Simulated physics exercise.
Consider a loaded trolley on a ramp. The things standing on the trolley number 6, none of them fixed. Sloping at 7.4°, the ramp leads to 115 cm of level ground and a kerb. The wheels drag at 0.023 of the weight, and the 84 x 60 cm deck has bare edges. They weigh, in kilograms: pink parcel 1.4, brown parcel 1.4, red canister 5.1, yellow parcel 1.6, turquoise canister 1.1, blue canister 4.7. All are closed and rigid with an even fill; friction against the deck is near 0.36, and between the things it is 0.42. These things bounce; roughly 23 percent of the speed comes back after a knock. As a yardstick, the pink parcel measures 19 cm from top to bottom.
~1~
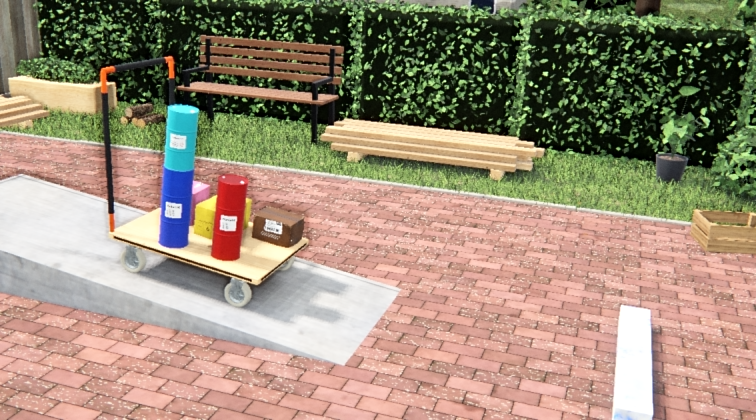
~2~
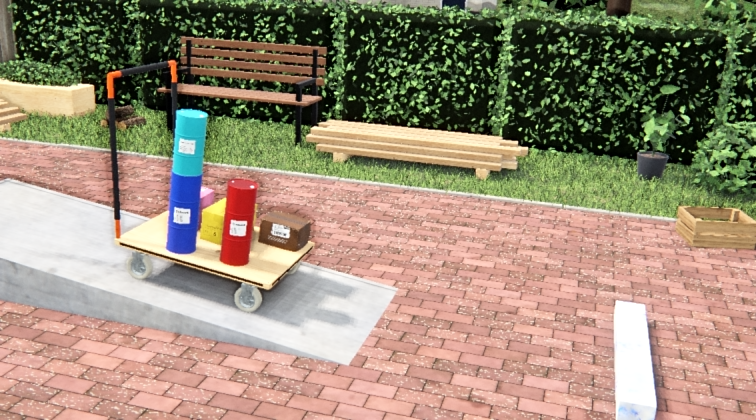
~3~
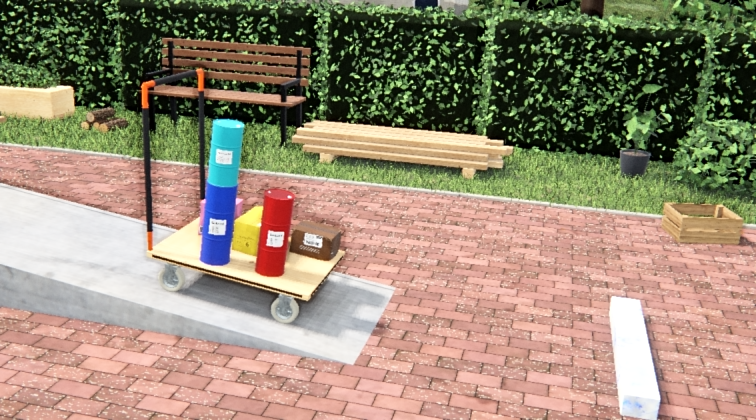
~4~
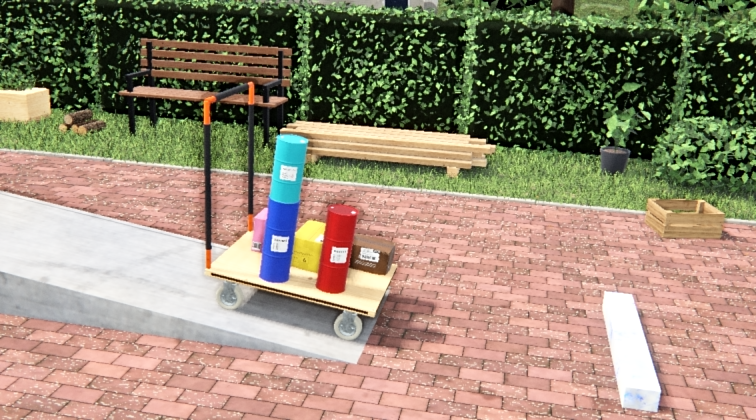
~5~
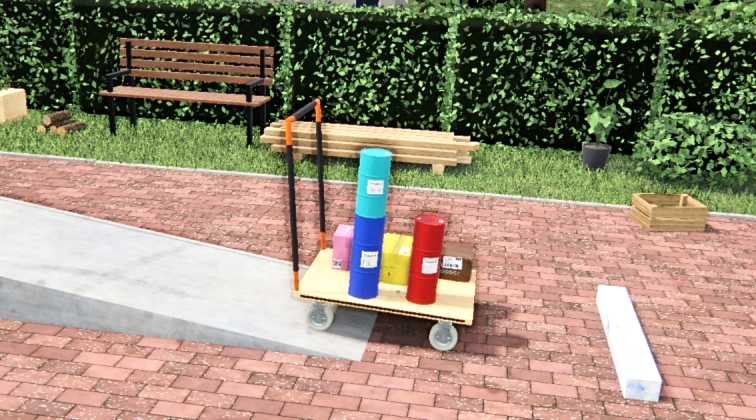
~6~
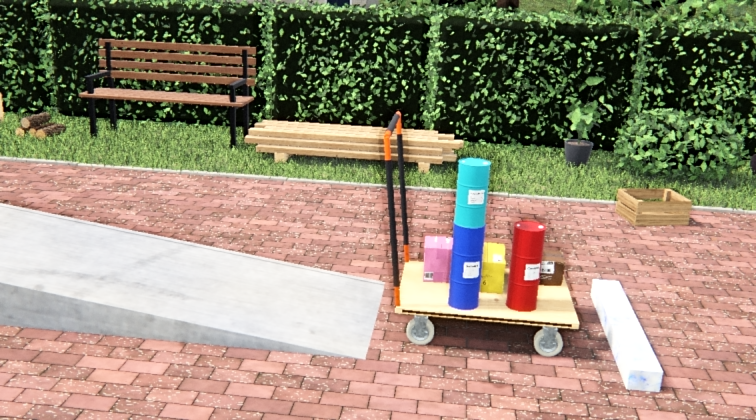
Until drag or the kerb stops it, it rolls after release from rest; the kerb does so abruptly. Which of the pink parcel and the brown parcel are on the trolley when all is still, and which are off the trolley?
At the end, my guess is the pink parcel rides it out, my guess is the brown parcel is shed.
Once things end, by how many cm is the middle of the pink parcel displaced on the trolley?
20 cm.
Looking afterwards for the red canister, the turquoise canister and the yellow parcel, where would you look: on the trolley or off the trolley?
Red canister: Goes out of bounds; turquoise canister: Goes out of bounds; yellow parcel: Stays in bounds.
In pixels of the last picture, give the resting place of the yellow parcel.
(578, 274), roughly.
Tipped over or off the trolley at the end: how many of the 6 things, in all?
4.
Then, 0.40 s past the last view, trolley at the kerb; brown parcel now off the trolley; pink parcel shifted 16 cm near (523, 266); turquoise canister tipped 12° against what carries it.
Then, 0.80 s past the last view, trolley at the kerb; red canister and turquoise canister now off the trolley; pink parcel shifted 19 cm near (530, 267); blue canister tipped 53° against what carries it.
Then, 1.20 s past the last view, trolley at the kerb; blue canister now off the trolley; pink parcel shifted 19 cm near (530, 267); yellow parcel shifted 19 cm.
Finally, off the trolley, brown parcel, red canister, turquoise canister and blue canister; not toppled but over 10 cm from the start, pink parcel and yellow parcel. Final places as that camera would see them, pink parcel near (530, 267), brown parcel near (693, 316).
